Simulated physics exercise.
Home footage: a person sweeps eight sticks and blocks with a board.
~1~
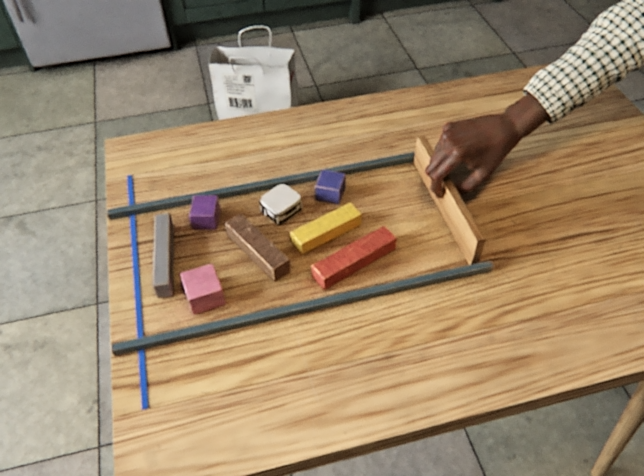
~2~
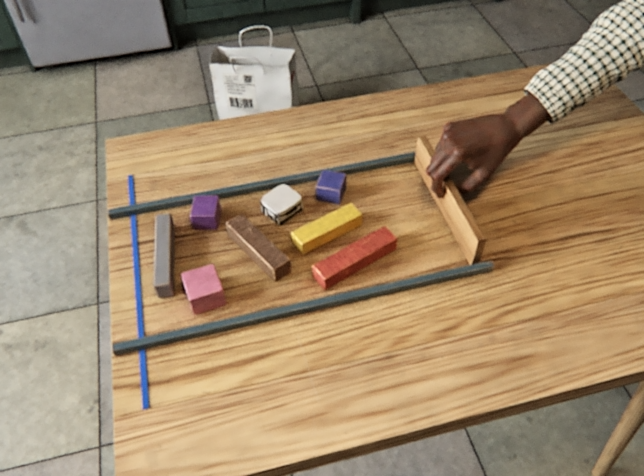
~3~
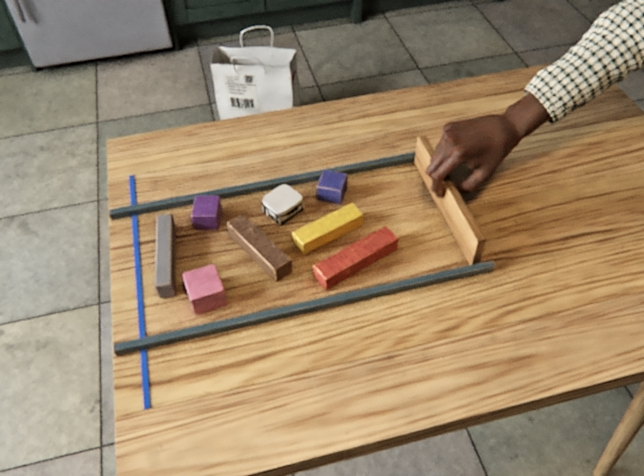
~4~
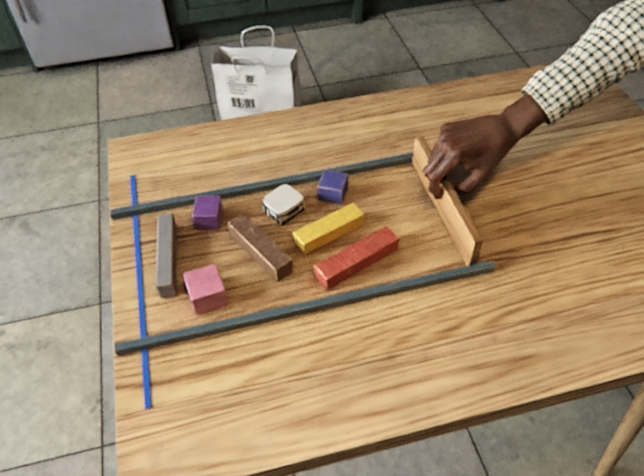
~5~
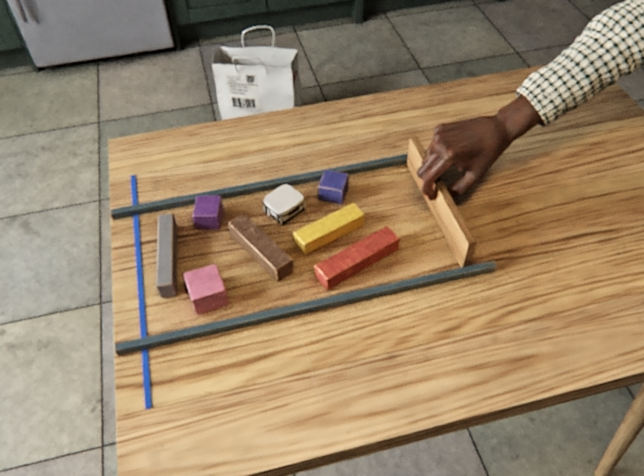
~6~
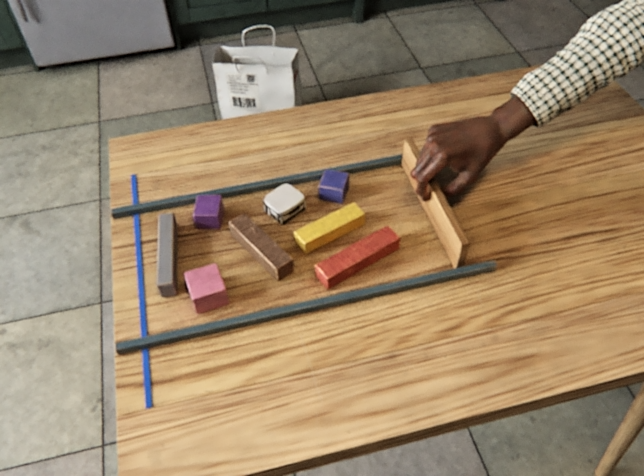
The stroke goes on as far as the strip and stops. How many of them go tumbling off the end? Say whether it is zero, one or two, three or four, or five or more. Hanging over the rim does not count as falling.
I would say five or more.
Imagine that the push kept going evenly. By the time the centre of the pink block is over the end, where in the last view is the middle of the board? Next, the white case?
Around (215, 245) first and around (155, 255) second.
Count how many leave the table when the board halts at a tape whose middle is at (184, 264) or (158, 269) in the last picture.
Try by try, 4 and 4.
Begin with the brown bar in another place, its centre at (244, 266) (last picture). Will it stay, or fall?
It drops down.
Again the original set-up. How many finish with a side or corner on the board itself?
At rest, 1 are in contact.
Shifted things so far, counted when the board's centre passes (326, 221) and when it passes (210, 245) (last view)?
The counts are 5 and 8.
A little later, none off yet; grey stick at rest near (168, 253); pink block at rest near (207, 288); purple block at rest near (209, 212).
Next, none off yet; grey stick shifted a little near (151, 256); pink block shifted about its own width near (175, 298); purple block shifted about its own width near (191, 216).
Later still, one off so far; grey stick dropping near (136, 432); pink block tilted well over near (91, 329); purple block shifted well along near (116, 231).
When it is over, the number that fall off is five or more; down, red bar, yellow bar, white case, brown bar, purple block, pink block and grey stick.
